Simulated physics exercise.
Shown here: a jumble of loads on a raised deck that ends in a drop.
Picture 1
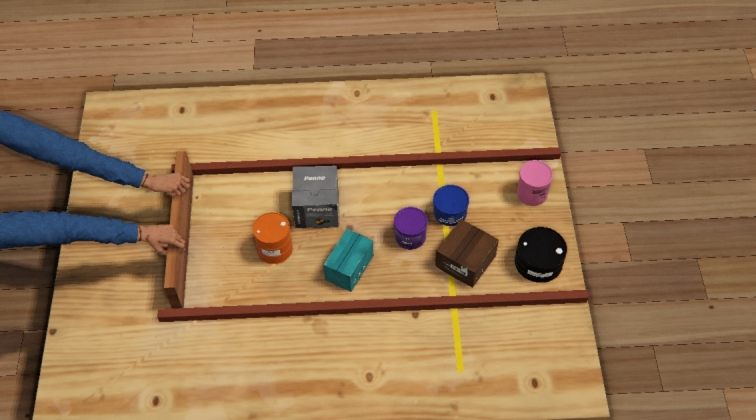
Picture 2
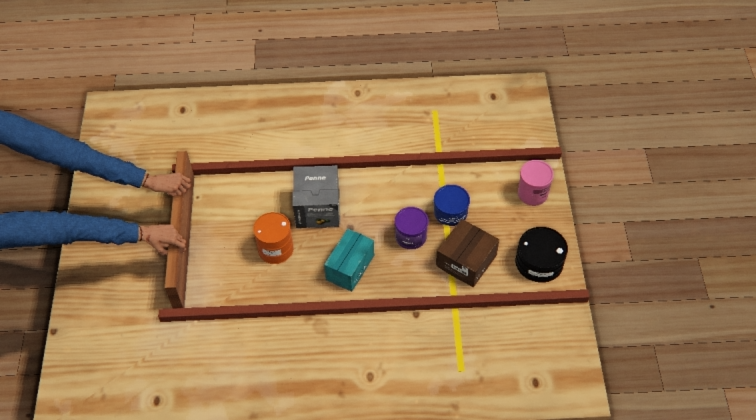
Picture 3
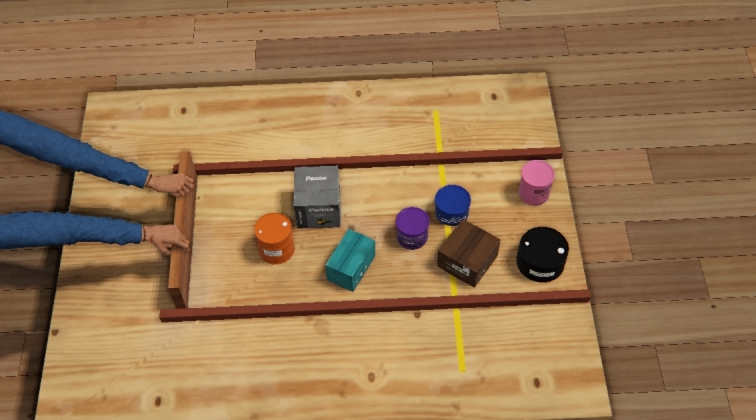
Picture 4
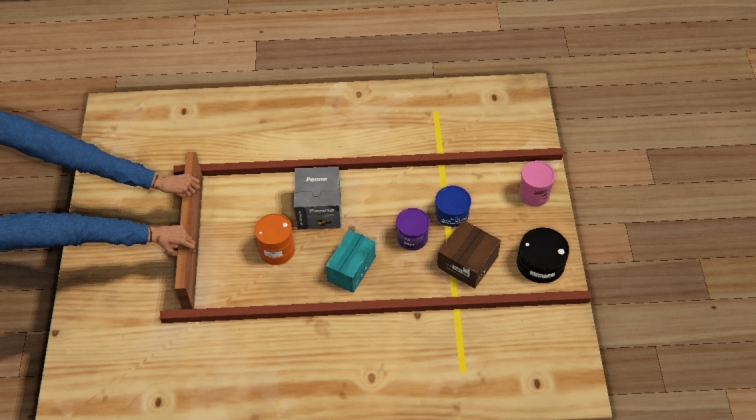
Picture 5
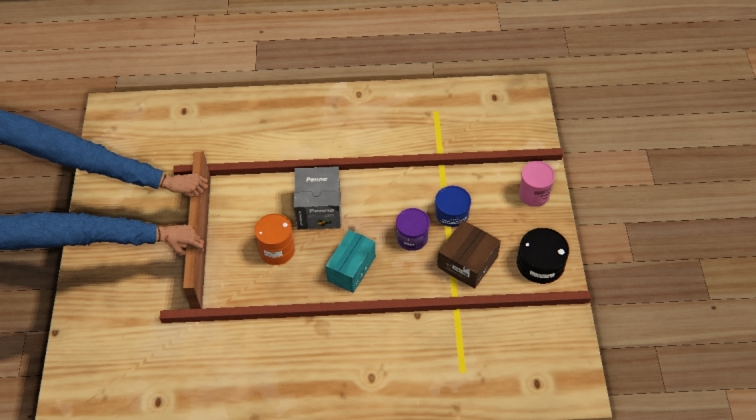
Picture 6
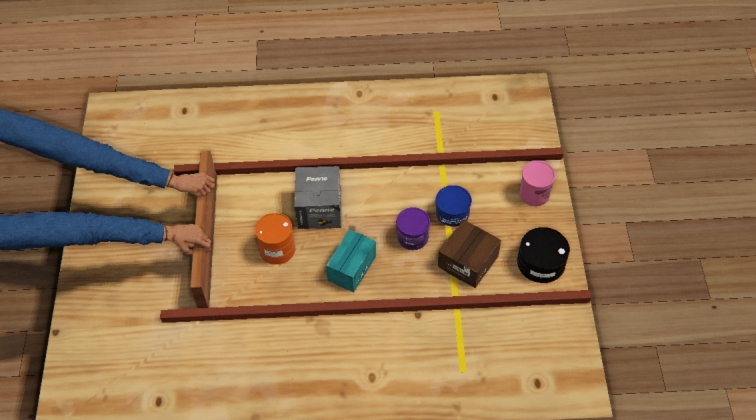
A wooden plank, gripped by two blue-sleeved hands at the left, rests briefly and then slides slowly a short way right between two dark red rails on a pale wooden table, seen from above. Ahead of it sit an orange canister, grey box, teal parcel and purple pail, with blue, brown, black and pink containers near or beyond a yellow tape line. The containers stay in place, untouched by the plank.
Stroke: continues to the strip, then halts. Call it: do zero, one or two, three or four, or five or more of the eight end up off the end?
Zero end up off it.
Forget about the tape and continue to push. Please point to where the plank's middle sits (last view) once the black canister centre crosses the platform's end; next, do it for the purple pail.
The middle is at (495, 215) when it's the black canister, and at (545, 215) when it's the purple pail.
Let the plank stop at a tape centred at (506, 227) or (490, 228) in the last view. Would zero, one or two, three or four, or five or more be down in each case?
1 or 2; just one or two.
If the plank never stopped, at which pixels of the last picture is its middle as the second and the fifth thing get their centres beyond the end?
For the first, roughly (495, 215); for the next, roughly (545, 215).
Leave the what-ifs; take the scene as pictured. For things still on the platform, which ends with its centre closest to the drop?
Black canister - nearest.
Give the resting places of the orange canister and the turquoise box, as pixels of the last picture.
The first near (468, 230), the second near (482, 265).
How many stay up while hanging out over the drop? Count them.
Things overhanging at the end: 1.
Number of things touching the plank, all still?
3 are in contact with it.
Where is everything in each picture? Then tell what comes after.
Pink pail (534, 184); black canister (541, 255); brown parcel (467, 253); plank (180, 229); tape (446, 230), in the first frame.
Black canister (541, 254); plank (181, 229), in the second frame.
Brown parcel (469, 253); purple pail (412, 229), in the third frame.
Pink pail (536, 184); orange canister (275, 240), in the fourth frame.
Black canister (543, 256); blue pail (453, 207), in the fifth frame.
Pink pail (537, 184); black canister (543, 255); brown parcel (469, 254); plank (205, 228); tape (449, 230), in the sixth frame.
Soon after, none off yet; pink pail at rest near (537, 184); black canister at rest near (543, 255); brown parcel at rest near (469, 254).
After that, none off yet; pink pail at rest near (537, 184); black canister at rest near (543, 255); brown parcel displaced a little near (484, 251).
In the end, the number that fall off is zero.
